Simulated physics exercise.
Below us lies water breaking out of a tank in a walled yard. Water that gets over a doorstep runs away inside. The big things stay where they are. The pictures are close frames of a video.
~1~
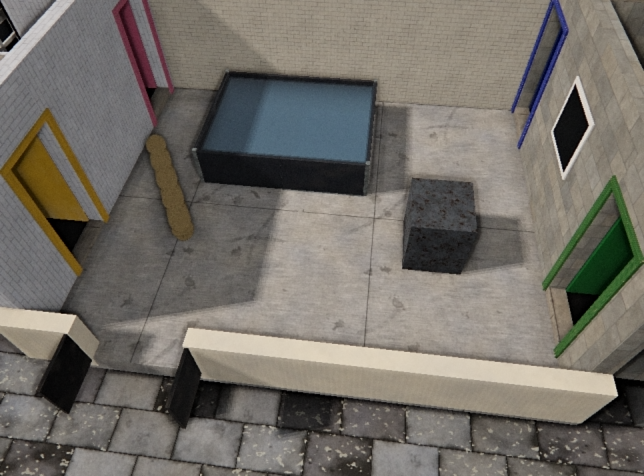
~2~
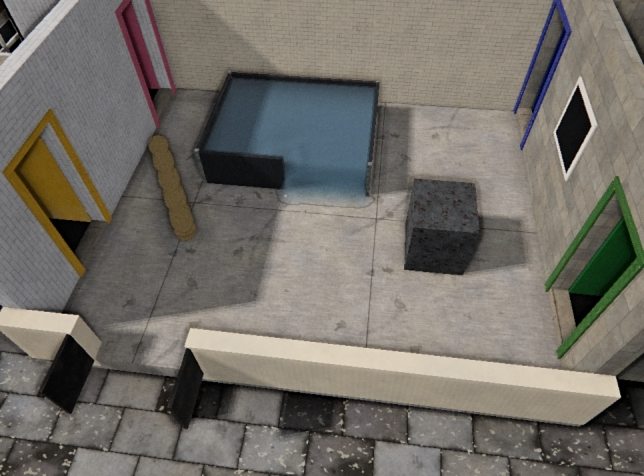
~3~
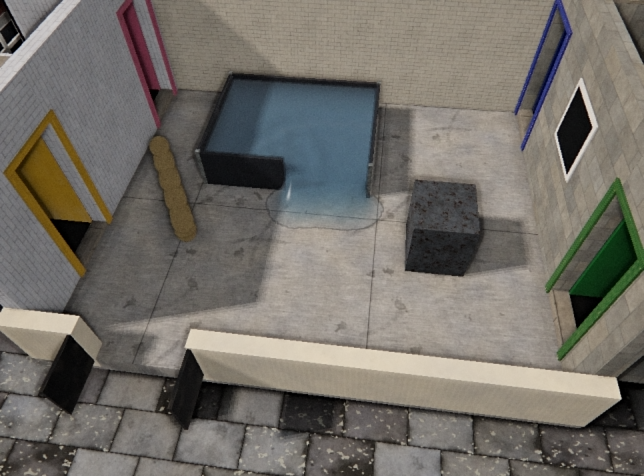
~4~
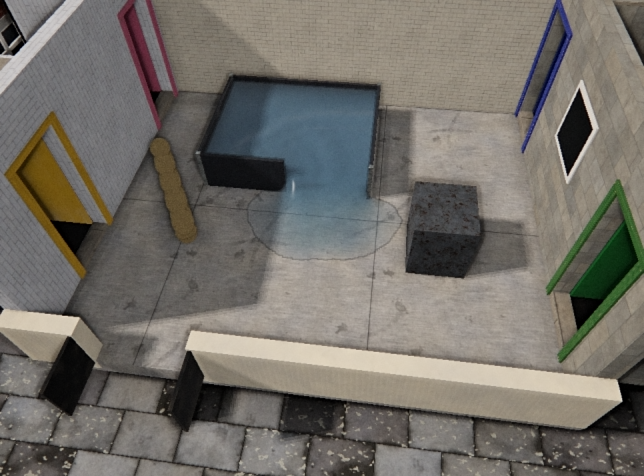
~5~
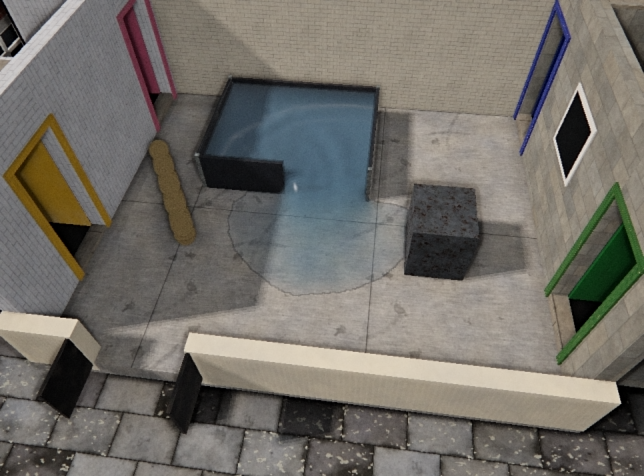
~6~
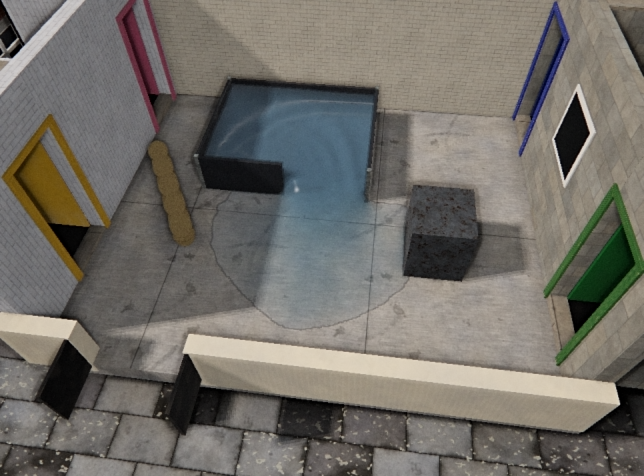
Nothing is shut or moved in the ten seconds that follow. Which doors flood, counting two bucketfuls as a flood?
In the end: The green door takes more than that; the yellow door takes more than that; the pink door stays under that; the blue door stays under that.
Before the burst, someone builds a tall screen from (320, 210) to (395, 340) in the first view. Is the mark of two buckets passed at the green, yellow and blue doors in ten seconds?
The green door floods, the yellow door takes less, the blue door lets less in.
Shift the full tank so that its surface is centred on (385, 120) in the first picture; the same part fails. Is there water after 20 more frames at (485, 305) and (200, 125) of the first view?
One after the other: Flooded, not flooded.
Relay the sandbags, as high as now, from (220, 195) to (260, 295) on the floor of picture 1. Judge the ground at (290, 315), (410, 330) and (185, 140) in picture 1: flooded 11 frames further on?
One after the other: Flooded, wet, not flooded.
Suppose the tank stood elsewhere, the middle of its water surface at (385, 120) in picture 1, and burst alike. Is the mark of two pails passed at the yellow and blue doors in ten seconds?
Yellow door goes over, blue door is under.
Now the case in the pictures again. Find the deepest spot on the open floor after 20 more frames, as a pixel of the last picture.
I would point to (559, 402).
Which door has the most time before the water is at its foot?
The pink door.
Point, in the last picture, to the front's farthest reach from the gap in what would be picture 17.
At about (559, 402).
A moment on, water covers 30 % of the floor; the green door not reached, the yellow door not reached, the pink door not reached, the blue door not reached.
Next, water covers 35 % of the floor; the green door not reached, the yellow door not reached, the pink door not reached, the blue door not reached.
Then, water covers 50 % of the floor; the green door over two buckets in, the yellow door wet at the sill, nothing in, the pink door not reached, the blue door not reached.
Later, water covers 80 % of the floor; the green door far over two buckets in, the yellow door over two buckets in, the pink door wet at the sill, nothing in, the blue door wet at the sill, nothing in.
In the end, water covers 95 % of the floor; the green door far over two buckets in, the yellow door far over two buckets in, the pink door wet at the sill, nothing in, the blue door wet at the sill, nothing in.
